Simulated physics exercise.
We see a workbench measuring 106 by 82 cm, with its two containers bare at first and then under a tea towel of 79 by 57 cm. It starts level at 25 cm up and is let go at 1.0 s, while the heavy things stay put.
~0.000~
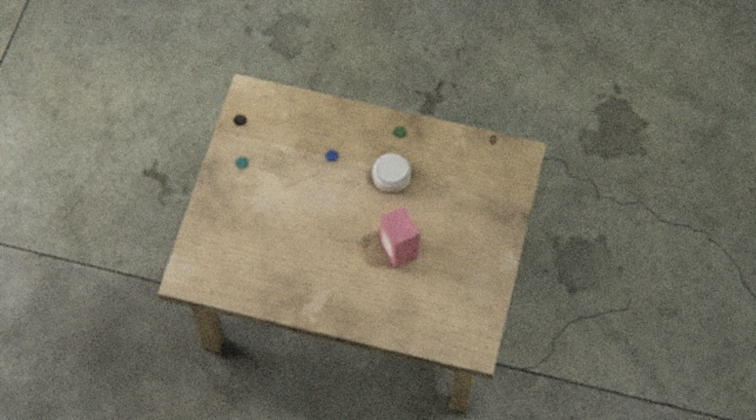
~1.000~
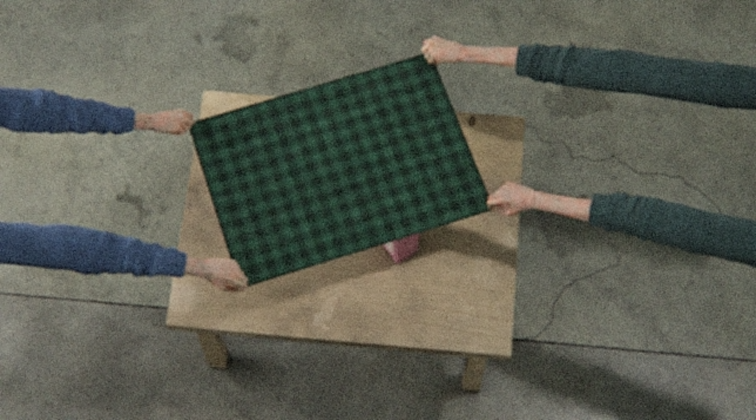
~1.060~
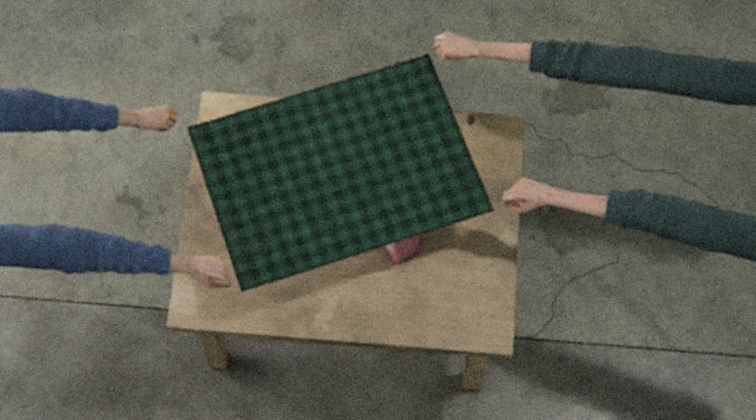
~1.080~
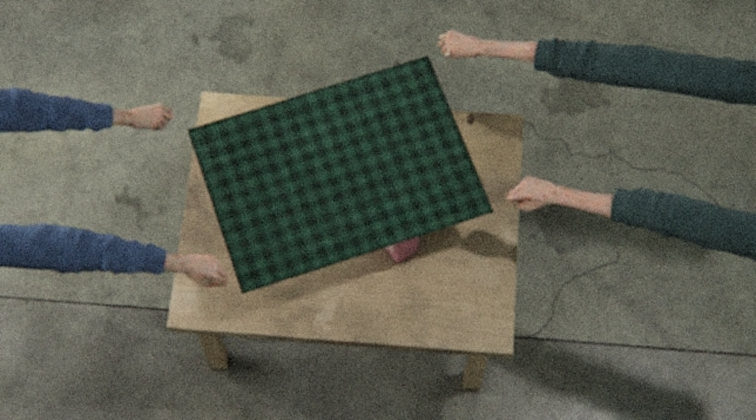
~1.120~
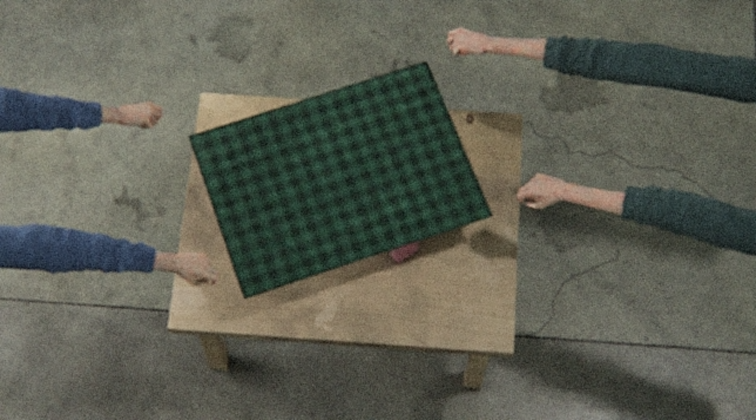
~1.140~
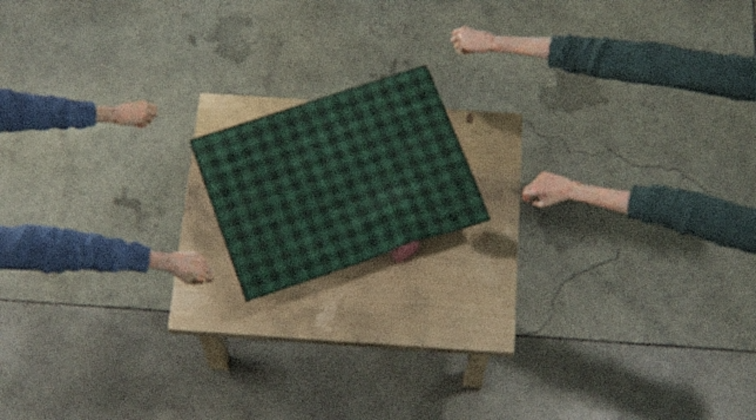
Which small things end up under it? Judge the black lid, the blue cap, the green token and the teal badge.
In order: The black lid remains in the open; the blue cap vanishes under it; the green token vanishes under it; the teal badge gets covered.
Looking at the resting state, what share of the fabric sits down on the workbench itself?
55 %, roughly.
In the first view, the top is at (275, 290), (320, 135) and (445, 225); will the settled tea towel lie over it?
First spot shrouded, second shrouded, third shrouded.
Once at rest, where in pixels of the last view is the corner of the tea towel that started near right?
That corner settles near pixel (446, 257) in the last view.
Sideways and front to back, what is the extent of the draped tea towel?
About 80 cm wide by 82 cm front to back.
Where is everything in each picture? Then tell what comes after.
In the first picture, black lid (240, 120); blue cap (332, 155); green token (400, 132); teal badge (241, 162); pink carton (400, 225), 18 cm tall; white bottle (392, 168), 6 cm tall.
In the second picture, tea towel corners (240, 289) (187, 123) (430, 52) (494, 209); highest point 25 cm, lowest 25 cm.
In the third picture, tea towel corners (241, 292) (187, 127); highest point 23 cm, lowest 23 cm.
In the fourth picture, tea towel corners (242, 294) (187, 130); highest point 22 cm, lowest 22 cm.
In the fifth picture, tea towel corners (244, 299) (188, 136); highest point 19 cm, lowest 18 cm.
In the sixth picture, tea towel corners (246, 302) (189, 140) (426, 65) (491, 220); highest point 19 cm, lowest 16 cm.
After 1.3 s, 50 % of it is down, spanning 78 by 81 cm, above green token, teal badge, blue cap.
After 1.5 s, 55 % of it is down, spanning 84 by 81 cm, above green token, teal badge, blue cap.
After 1.7 s, 55 % of it is down, spanning 80 by 81 cm, above green token, teal badge, blue cap.
After 1.9 s, 55 % of it is down, spanning 80 by 81 cm, above green token, teal badge, blue cap.
After 2.7 s, 55 % of it is down, spanning 80 by 81 cm, above green token, teal badge, blue cap.
